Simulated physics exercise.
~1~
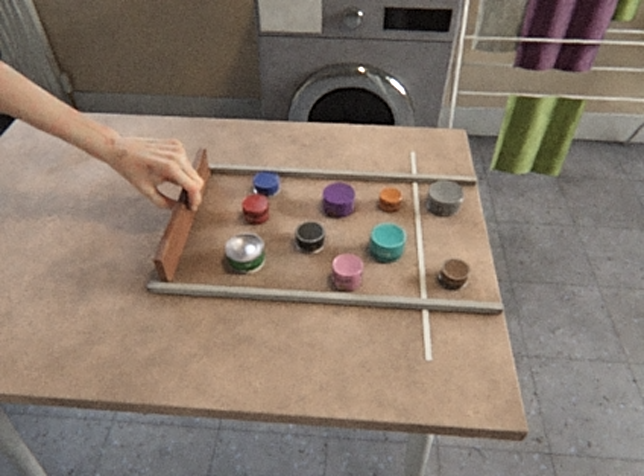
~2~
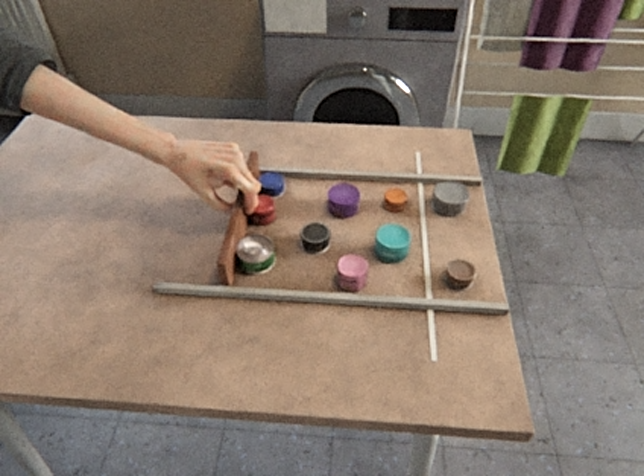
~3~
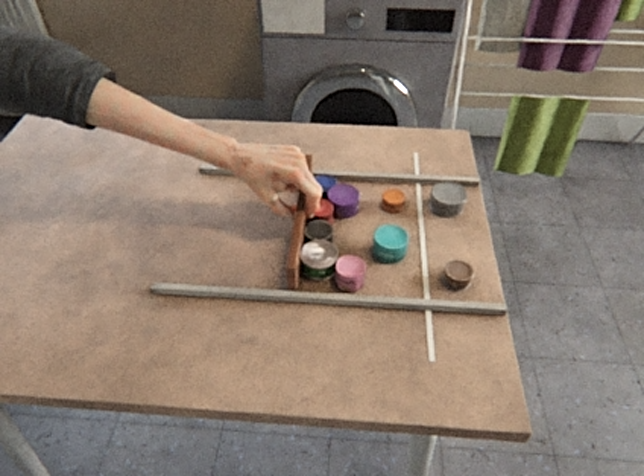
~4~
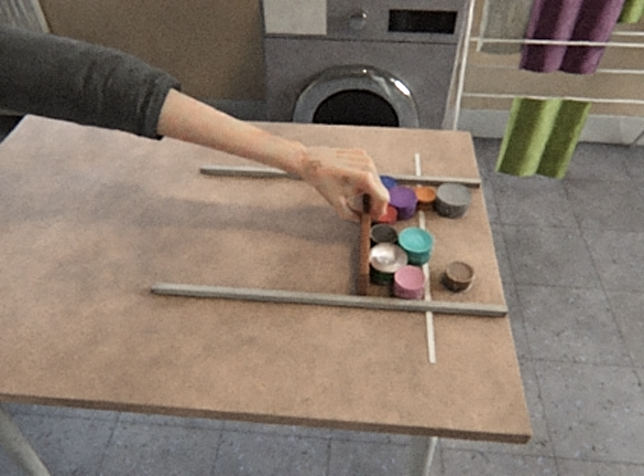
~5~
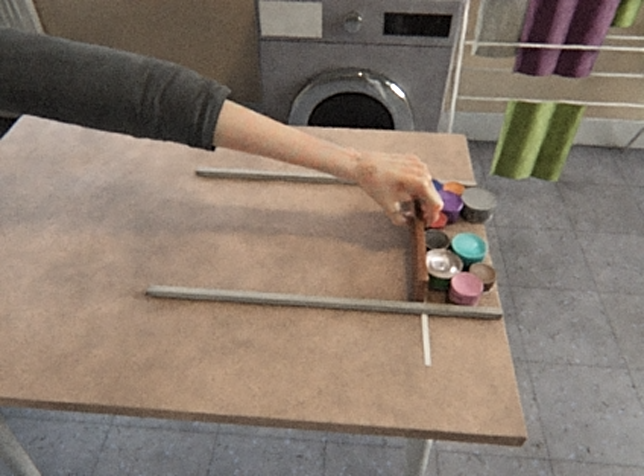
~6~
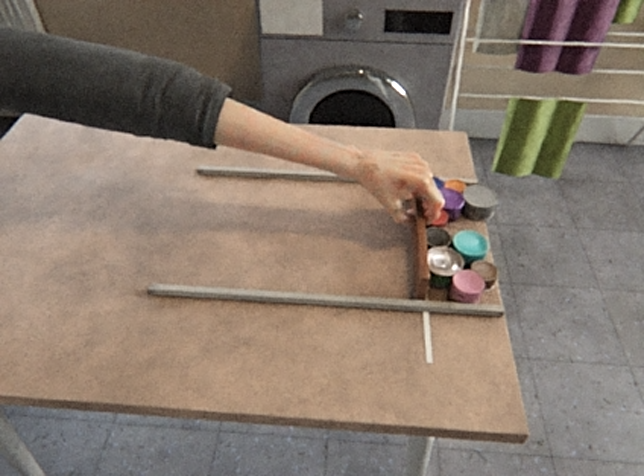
Hand sliding an upright wooden board rightward between two rails, gathering colourful small pots and halting at the tape, none falling.
